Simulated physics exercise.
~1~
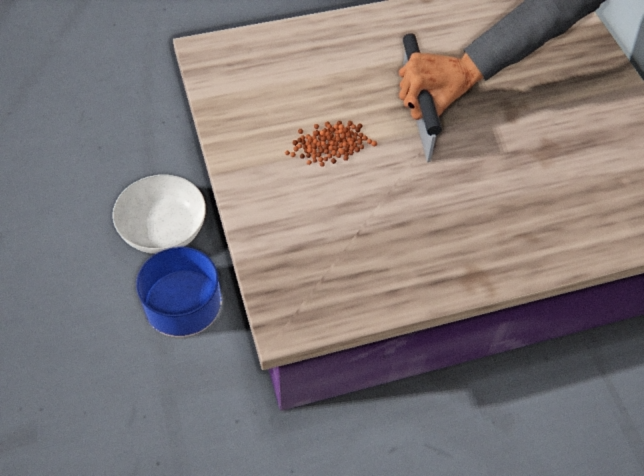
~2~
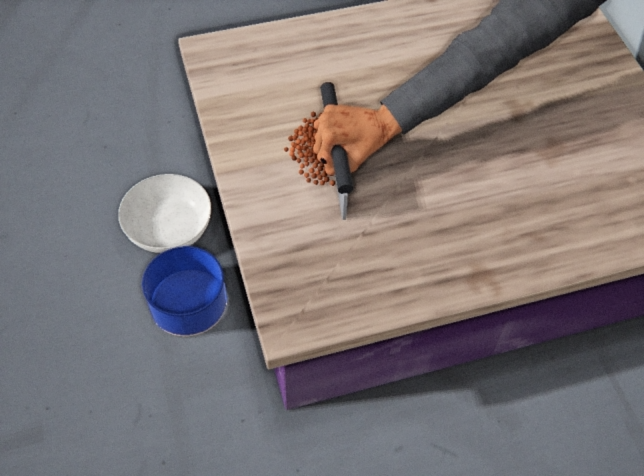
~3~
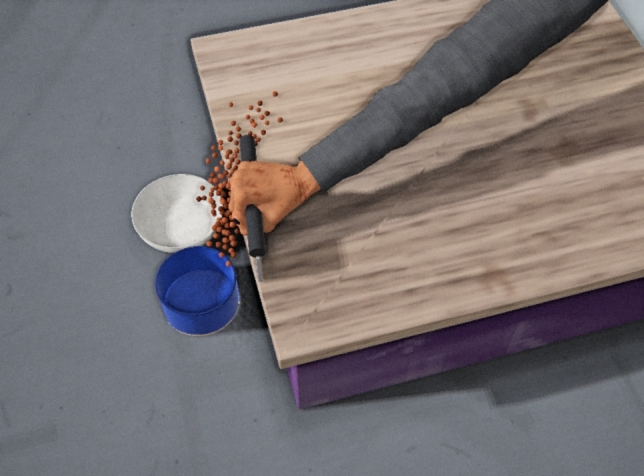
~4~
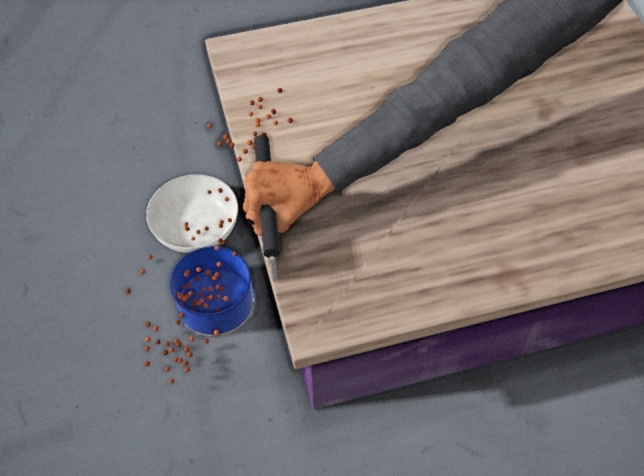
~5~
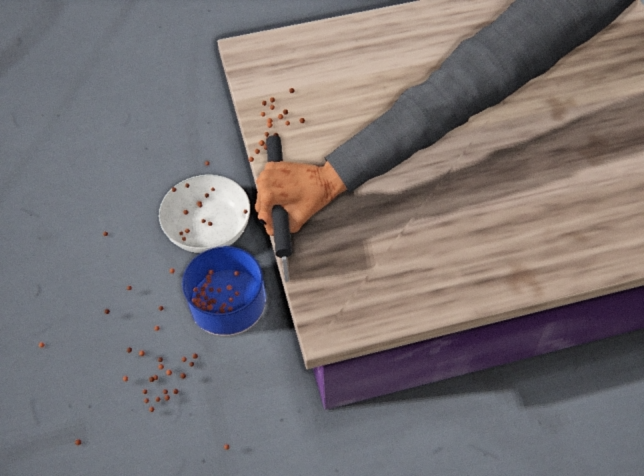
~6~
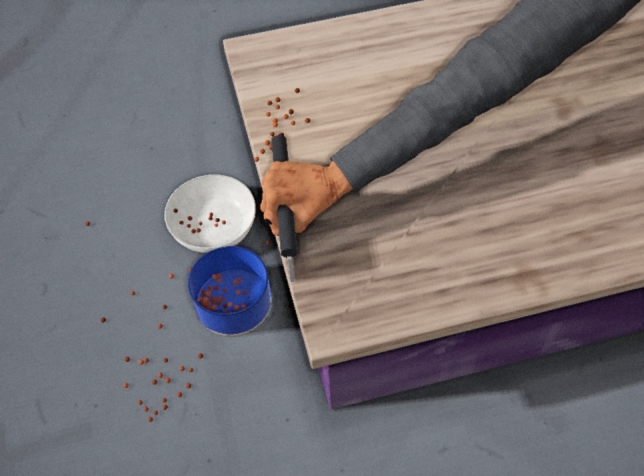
A gloved-looking orange hand holding a dark scraper swept a pile of small reddish-brown pellets left across a wooden board and over its edge, where some dropped into a blue pot and a white bowl, others scattered on the floor, and a few stayed behind.
